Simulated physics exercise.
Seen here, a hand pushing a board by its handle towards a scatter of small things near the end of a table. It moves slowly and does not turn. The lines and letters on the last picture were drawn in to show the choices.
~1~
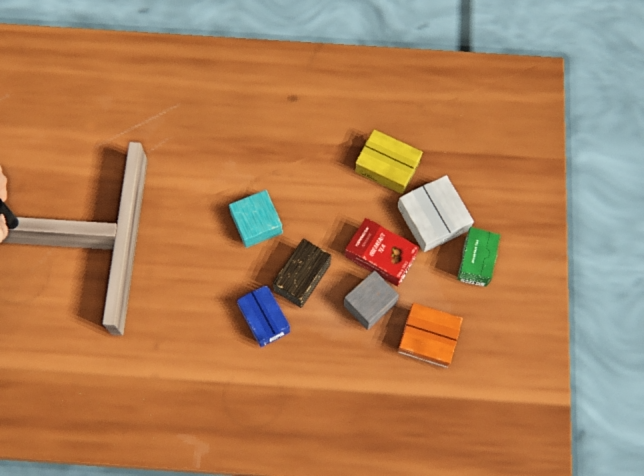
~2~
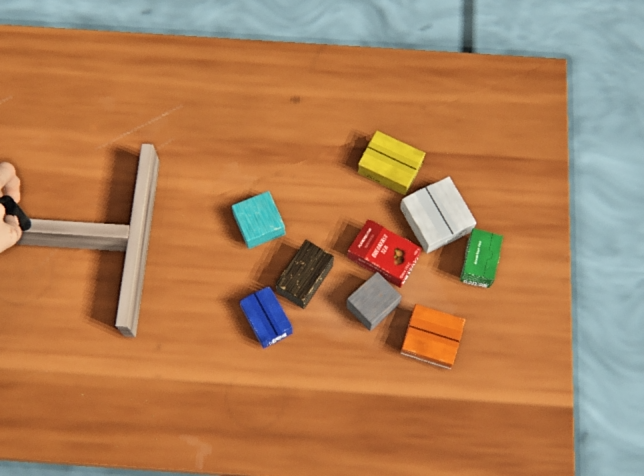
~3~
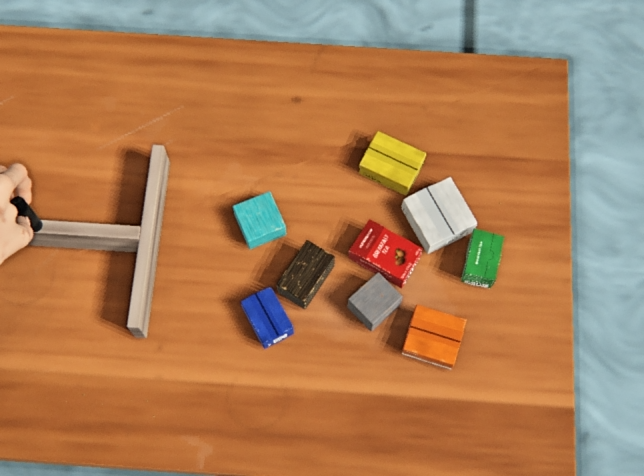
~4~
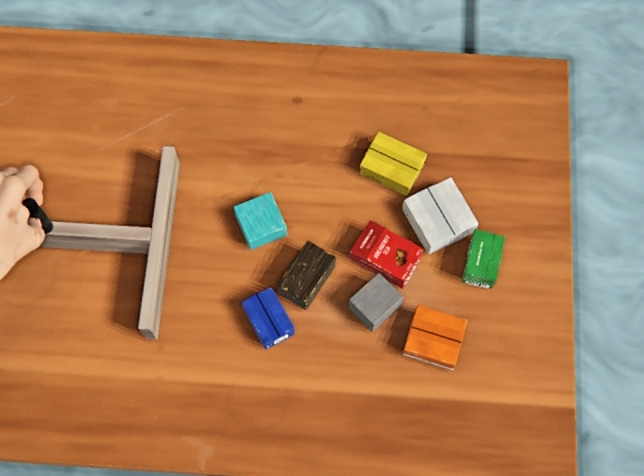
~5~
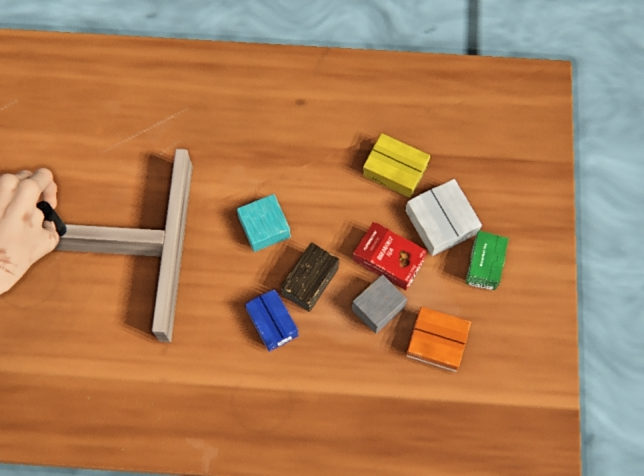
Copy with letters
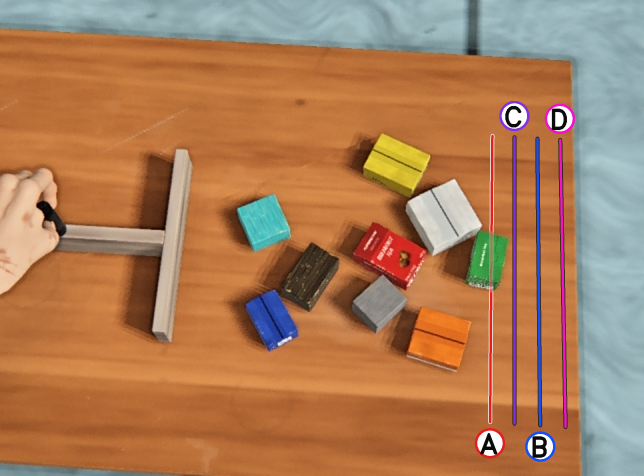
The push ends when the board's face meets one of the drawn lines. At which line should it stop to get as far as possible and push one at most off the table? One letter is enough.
Line A.
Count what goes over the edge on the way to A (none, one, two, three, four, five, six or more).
By then, one.
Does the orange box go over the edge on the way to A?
No.
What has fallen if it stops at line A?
The green box goes over.
On the marked copy, A at (491, 271); B at (539, 274); C at (515, 273); D at (563, 276).
With A. Early on, board (285, 244); blue box (303, 334); black block (321, 279).
Further on, board (401, 252); green box (525, 257); white box (486, 213).
At the end, board (493, 257); green box over the edge; red box (566, 274); one fallen.
As for the rest, B drops five; C drops two; D drops eight.
